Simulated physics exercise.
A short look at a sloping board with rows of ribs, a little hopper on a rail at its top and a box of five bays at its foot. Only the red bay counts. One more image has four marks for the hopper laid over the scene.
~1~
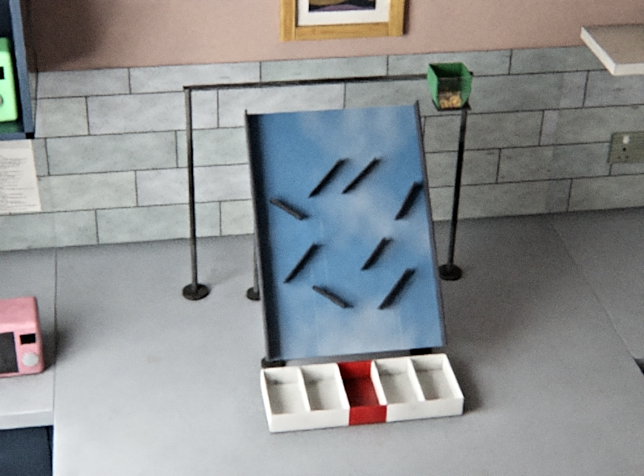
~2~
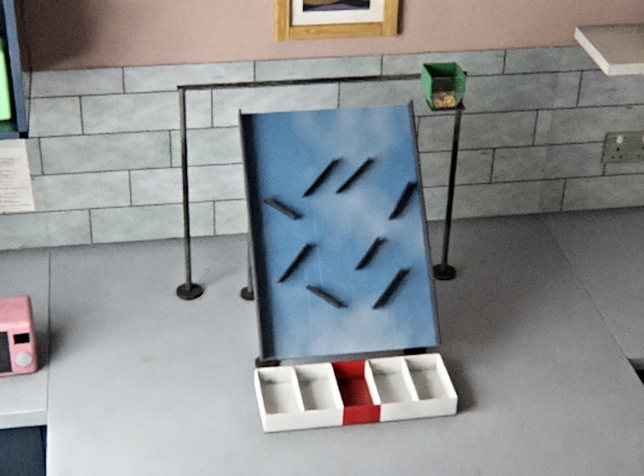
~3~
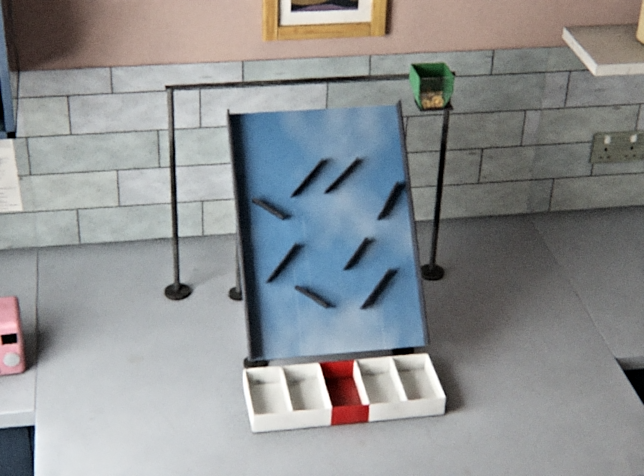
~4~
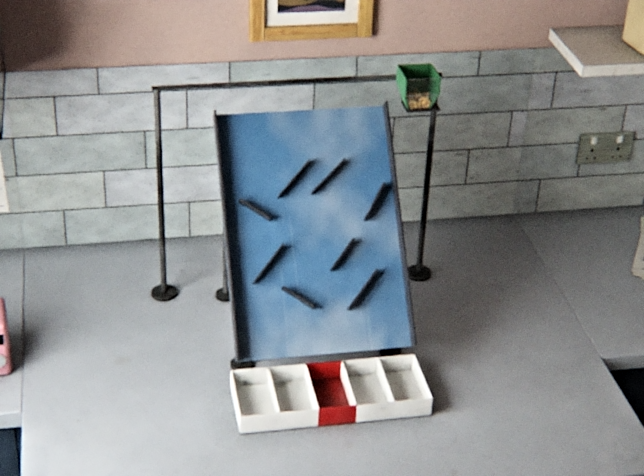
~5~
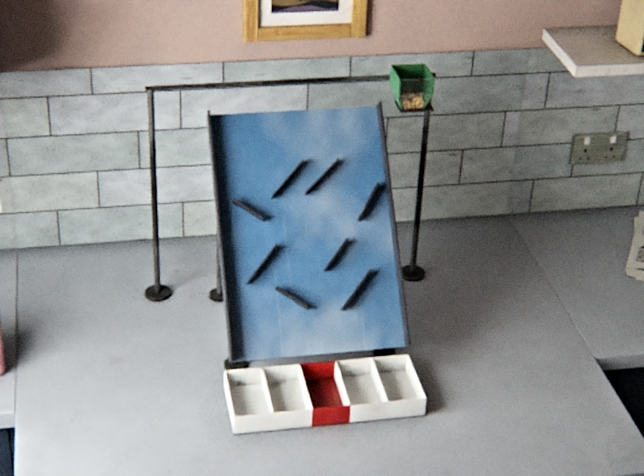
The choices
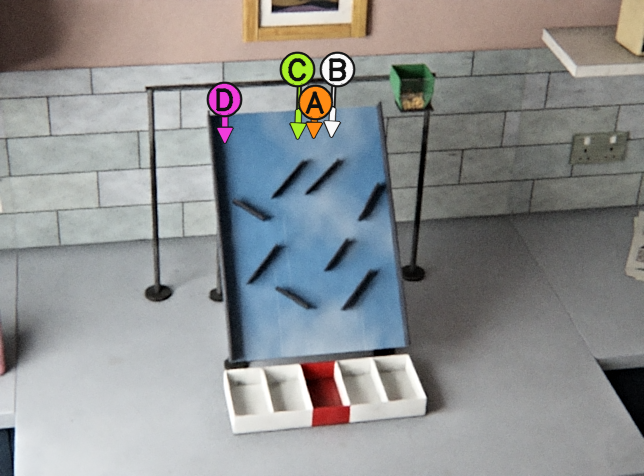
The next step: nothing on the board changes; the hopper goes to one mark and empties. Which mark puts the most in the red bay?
Go for B.
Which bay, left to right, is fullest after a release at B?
It is the third one.
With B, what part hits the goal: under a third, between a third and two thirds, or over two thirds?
Between a third and two thirds.
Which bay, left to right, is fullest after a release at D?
The first.
On the marked copy, mark A meets the board at (313, 132); mark B meets the board at (331, 131); mark C meets the board at (297, 133); mark D meets the board at (224, 137).
If A is chosen, about a third in the red bay, about two thirds in other bays.
If B is chosen, about half in the red bay, about a third in other bays, a small part held on the board.
If C is chosen, about a third in the red bay, about half in other bays, a small part held on the board.
If D is chosen, a small part in the red bay, most in other bays, a stray few held on the board, a small part outside the box.
